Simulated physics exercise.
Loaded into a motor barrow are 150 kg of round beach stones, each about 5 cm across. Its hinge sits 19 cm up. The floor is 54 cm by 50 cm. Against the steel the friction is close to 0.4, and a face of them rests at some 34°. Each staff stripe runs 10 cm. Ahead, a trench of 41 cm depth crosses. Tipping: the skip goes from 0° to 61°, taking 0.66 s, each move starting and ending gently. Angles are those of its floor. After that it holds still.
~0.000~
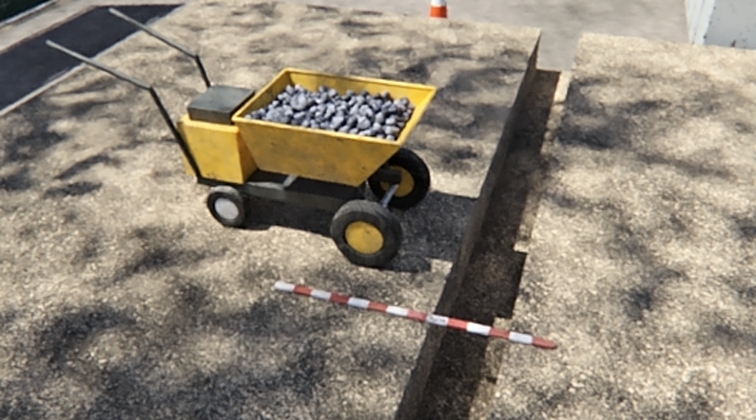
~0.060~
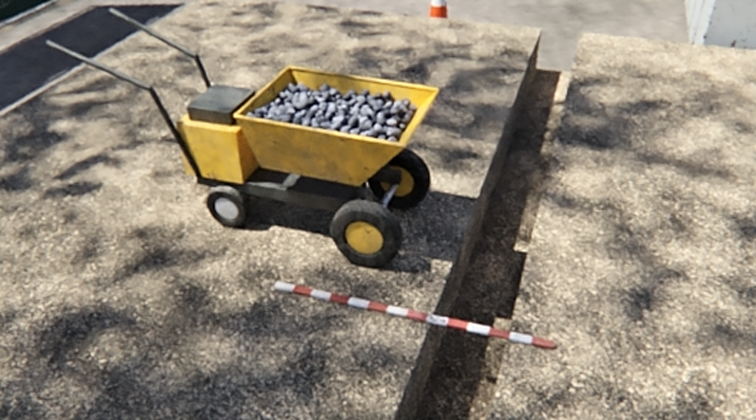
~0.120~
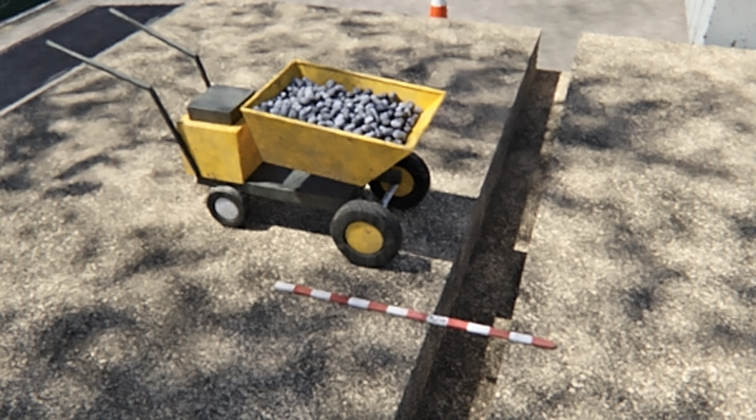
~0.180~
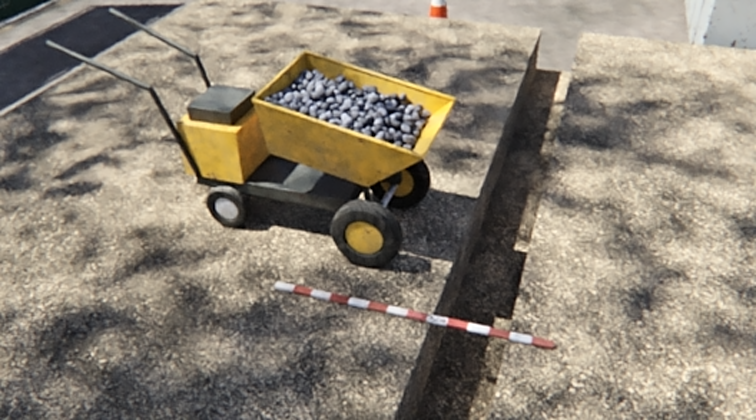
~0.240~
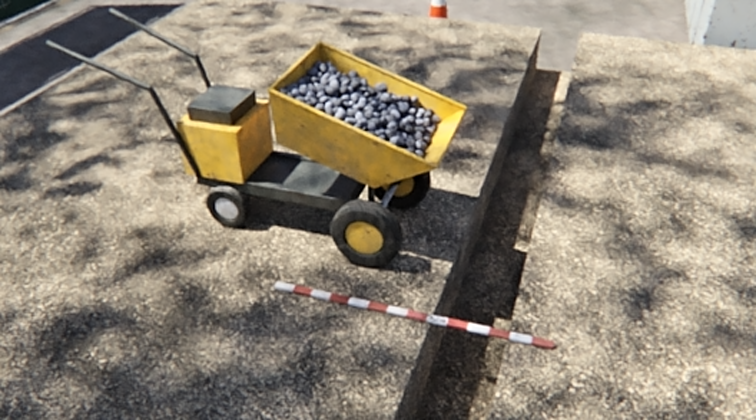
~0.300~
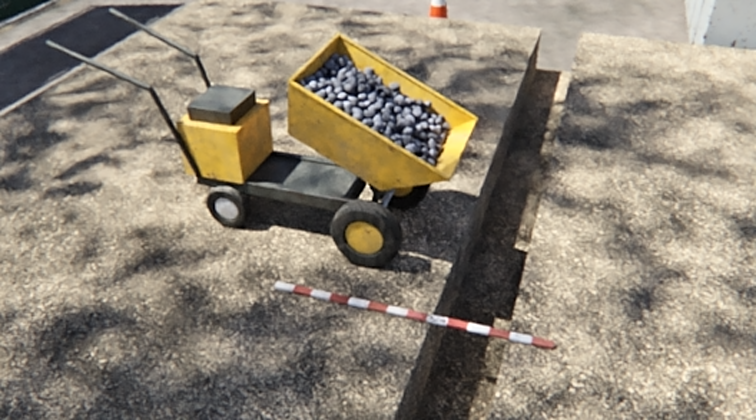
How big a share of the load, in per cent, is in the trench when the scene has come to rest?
A share of about 44 percent.
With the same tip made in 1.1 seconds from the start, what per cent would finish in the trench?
Close to 55 percent, then.
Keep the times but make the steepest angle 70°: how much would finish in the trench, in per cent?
It would be near 35 per cent.
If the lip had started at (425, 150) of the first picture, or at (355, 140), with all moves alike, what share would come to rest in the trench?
30 % and 80 %.
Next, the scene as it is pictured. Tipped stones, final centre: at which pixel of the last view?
Around (543, 260).
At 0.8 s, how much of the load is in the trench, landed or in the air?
10 per cent, give or take.
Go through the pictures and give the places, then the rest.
In the first picture, the skip is at 0°, its lip at (402, 145); the top of the load is at (342, 106).
In the second picture, lip at (405, 146), floor tilted 1°, highest stones at (334, 104); the stones move at 0.4 m/s on average.
In the third picture, the skip is at 5°, its lip at (413, 150); the top of the load is at (316, 94); the stones move at 0.7 m/s on average.
In the fourth picture, the skip is at 11°, its lip at (424, 157); the top of the load is at (314, 86); the stones move at 1.0 m/s on average.
In the fifth picture, the skip is at 18°, its lip at (437, 167); the top of the load is at (322, 77); the stones move at 1.2 m/s on average.
In the sixth picture, the skip is at 26°, its lip at (450, 180); the top of the load is at (334, 66); the stones move at 1.3 m/s on average.
After 0.5 s the floor is at 52°; 100 % in the skip; the foremost stones are at (472, 191).
After 0.8 s the floor is at 61°; 83 % in the skip, 12 % in the trench, 5 % past the trench; the foremost stones are at (549, 266).
After 1.1 s the floor is at 61°; 35 % in the skip, 14 % in the trench, 51 % past the trench; the foremost stones are at (690, 304).
After 3.1 s the floor is at 61°; 1 % in the skip, 44 % in the trench, 54 % past the trench; the foremost stones are past the picture's edge.
